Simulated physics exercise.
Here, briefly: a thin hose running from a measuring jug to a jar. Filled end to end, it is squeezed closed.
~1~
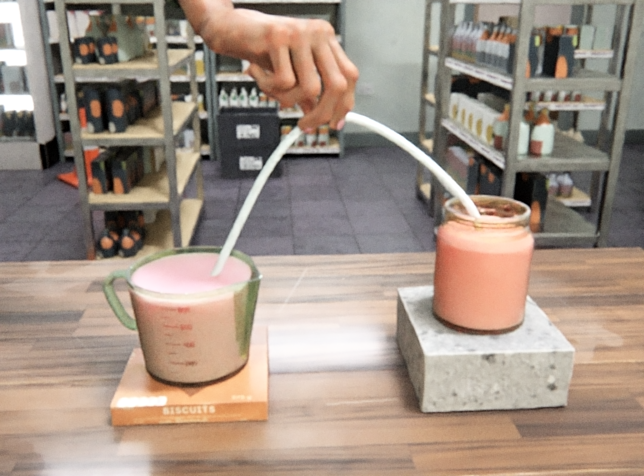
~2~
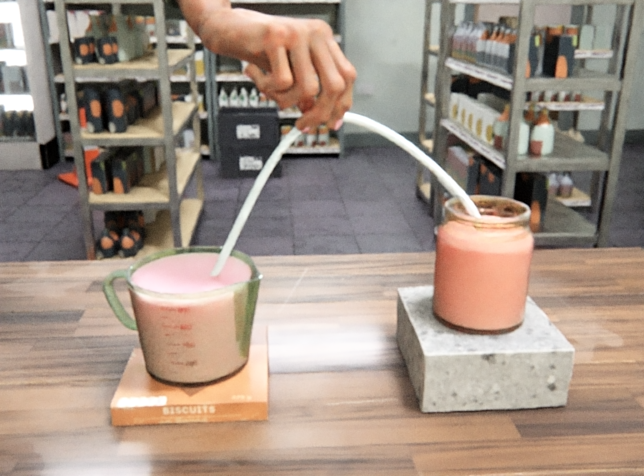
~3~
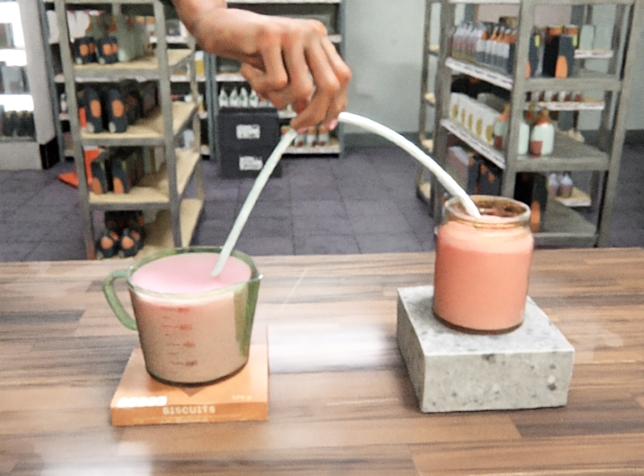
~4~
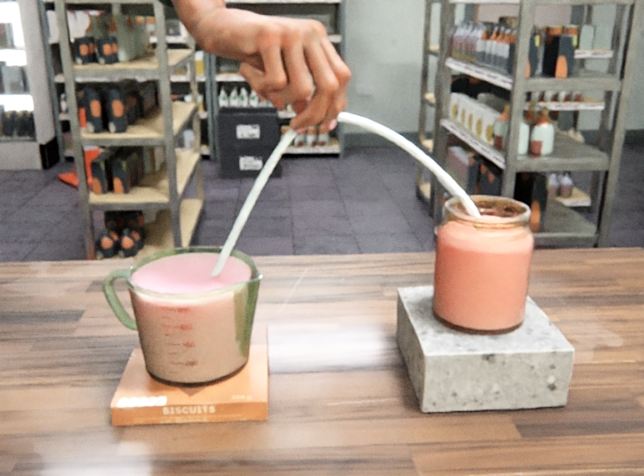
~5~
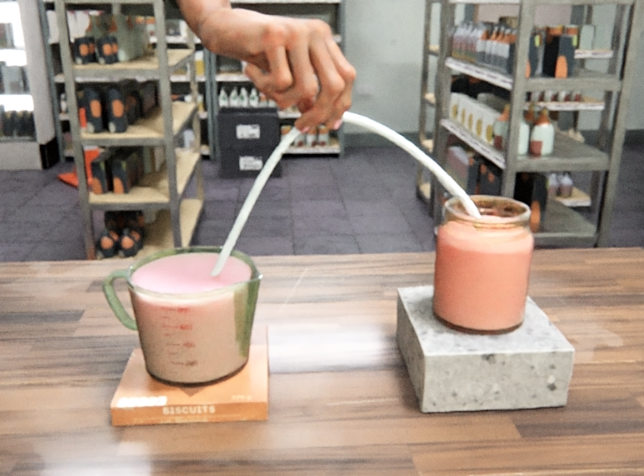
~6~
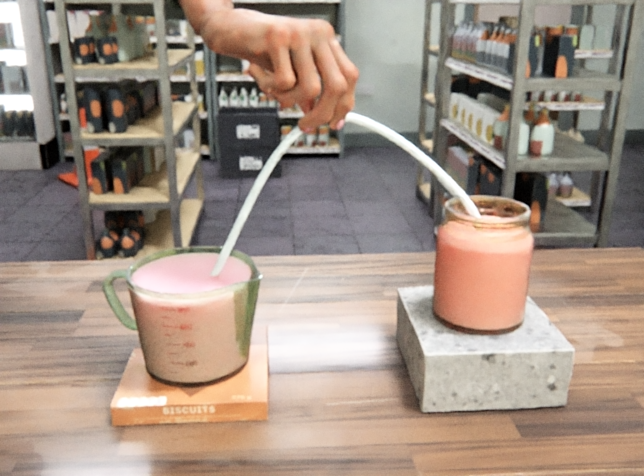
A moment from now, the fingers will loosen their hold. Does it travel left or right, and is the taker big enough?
It moves to the left, and the receiving one spills over.
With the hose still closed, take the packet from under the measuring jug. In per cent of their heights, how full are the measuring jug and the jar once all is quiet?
100 % and 30 %, in order.
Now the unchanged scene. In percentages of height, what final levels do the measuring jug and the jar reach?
Near 100 in a hundred for the first, near 50 in a hundred for the second.
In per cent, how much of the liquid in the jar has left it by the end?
I'd say near 40 per cent, more or less.
Soon after, the measuring jug is full to the brim; the jar is about two thirds full.
Later, the measuring jug is full to the brim; the jar is about half full; some has gone over the lower rim.
In the end, the measuring jug is full to the brim; the jar is about half full; some has gone over the lower rim; the two surfaces are level.
